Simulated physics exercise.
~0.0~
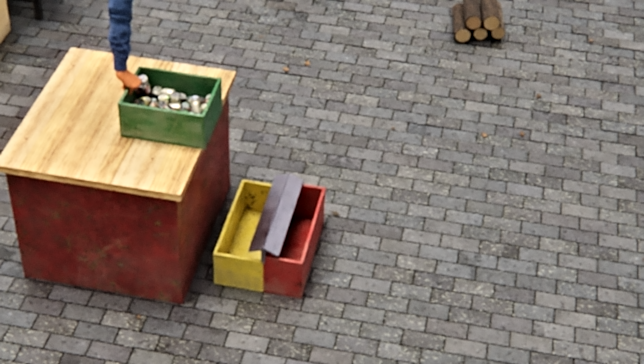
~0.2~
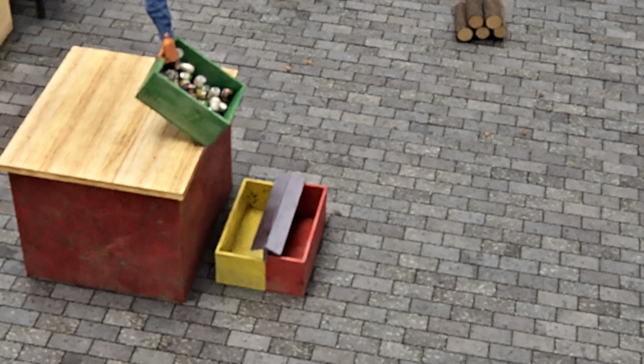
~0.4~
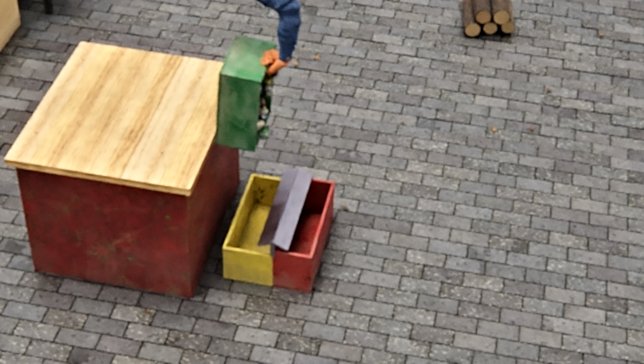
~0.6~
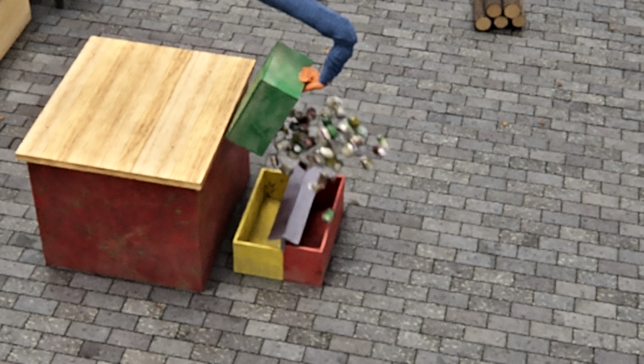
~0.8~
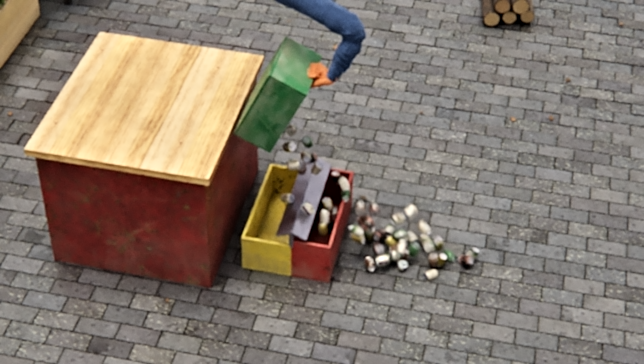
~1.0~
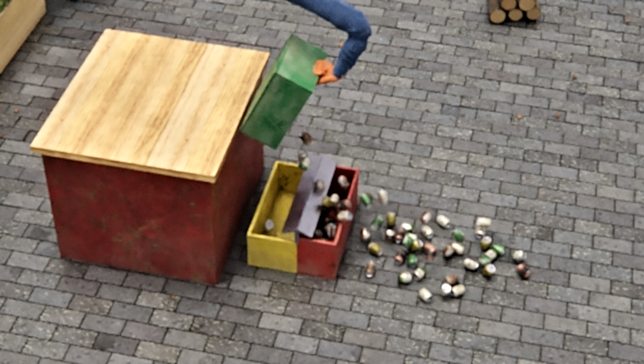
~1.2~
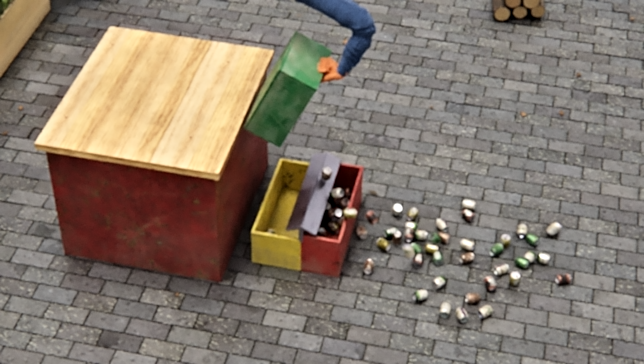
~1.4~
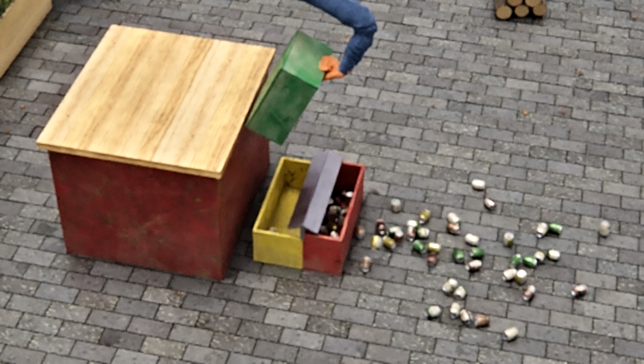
A blue-sleeved arm tipped a green box of mini cans off the end of a wooden-topped bench, spilling them over a yellow and red box below; some landed in the red one, but most scattered across the paving to the right.
